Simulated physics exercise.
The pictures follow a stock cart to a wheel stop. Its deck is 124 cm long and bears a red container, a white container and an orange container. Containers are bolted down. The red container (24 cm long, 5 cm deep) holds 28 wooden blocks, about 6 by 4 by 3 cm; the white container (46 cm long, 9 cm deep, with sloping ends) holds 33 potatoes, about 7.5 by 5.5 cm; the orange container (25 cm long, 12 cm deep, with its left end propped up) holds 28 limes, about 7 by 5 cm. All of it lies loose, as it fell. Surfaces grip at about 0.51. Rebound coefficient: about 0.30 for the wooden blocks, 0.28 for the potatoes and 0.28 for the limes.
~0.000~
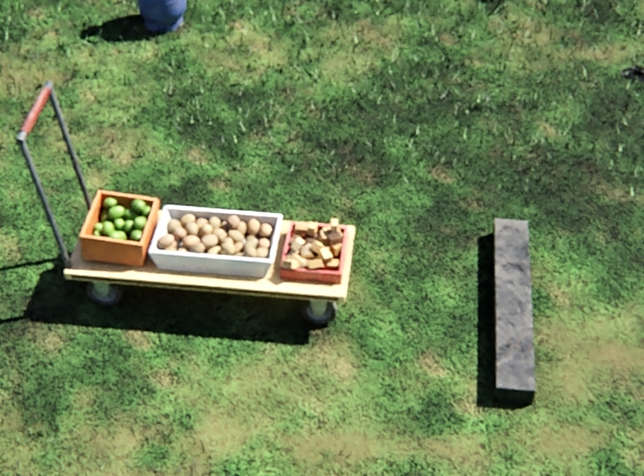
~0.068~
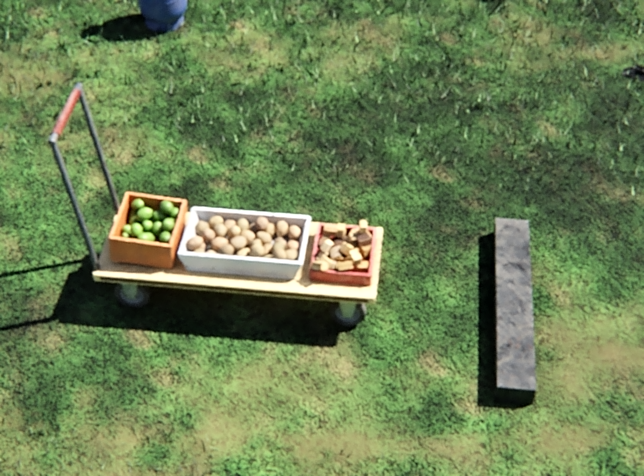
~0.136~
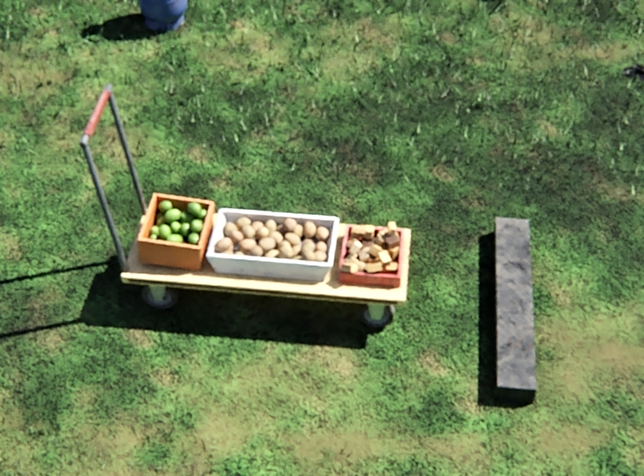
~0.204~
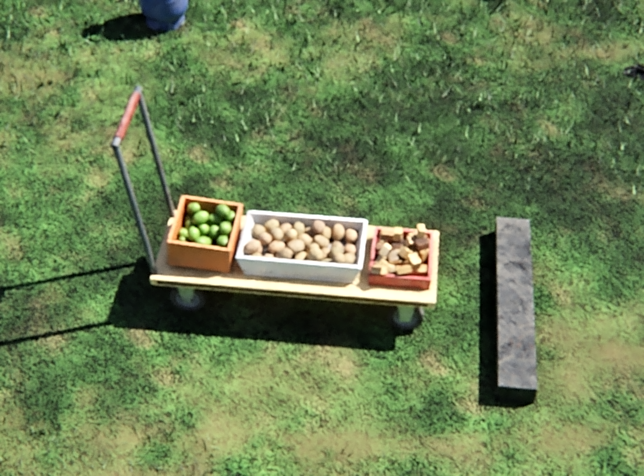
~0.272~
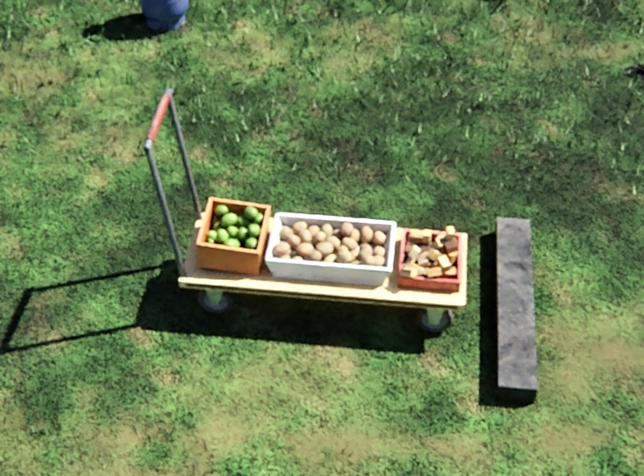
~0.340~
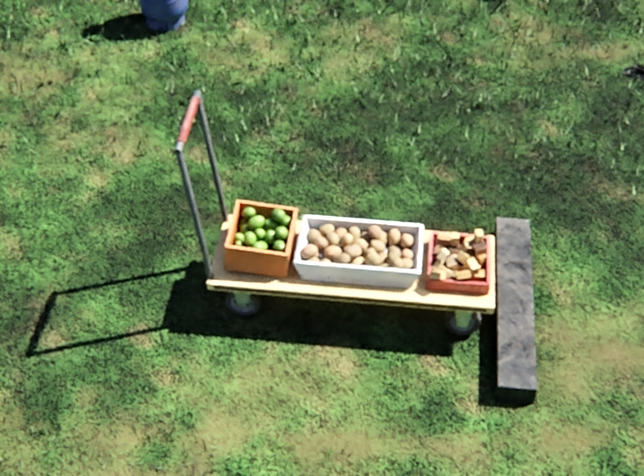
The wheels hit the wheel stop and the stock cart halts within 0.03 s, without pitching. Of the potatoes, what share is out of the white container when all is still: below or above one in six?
Under a sixth of the potatoes leave the white container.
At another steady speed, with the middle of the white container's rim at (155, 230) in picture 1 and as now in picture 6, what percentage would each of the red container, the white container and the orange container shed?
In that case red container 30, white container 10, orange container 0 per cent.
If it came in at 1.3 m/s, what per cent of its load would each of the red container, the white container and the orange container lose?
In that case red container 10, white container 0, orange container 0 per cent.
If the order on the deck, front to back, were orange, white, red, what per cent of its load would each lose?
In that case red container 10, white container 0, orange container 0 per cent.
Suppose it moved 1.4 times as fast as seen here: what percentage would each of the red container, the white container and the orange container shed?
Then red container 40, white container 0, orange container 0 per cent.
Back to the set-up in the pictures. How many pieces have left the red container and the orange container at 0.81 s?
Out by then, roughly: Red container 8, orange container 0.
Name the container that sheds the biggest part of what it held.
It is the red container.
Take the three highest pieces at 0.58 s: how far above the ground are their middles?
About 40 cm.
After 0.36 s, impact.
After 0.46 s, the red container is down by 4 of 28, the white container has all 33 and the orange container has all 28.
After 0.58 s, the red container is down by 8 of 28, the white container has all 33 and the orange container has all 28.
After 0.81 s, the red container is down by 9 of 28, the white container has all 33 and the orange container has all 28.
Outcome (at 1.32 s), the red container is down by 9 of 28, the white container has all 33 and the orange container has all 28. Asked share, 0 of 33, 0 per cent.
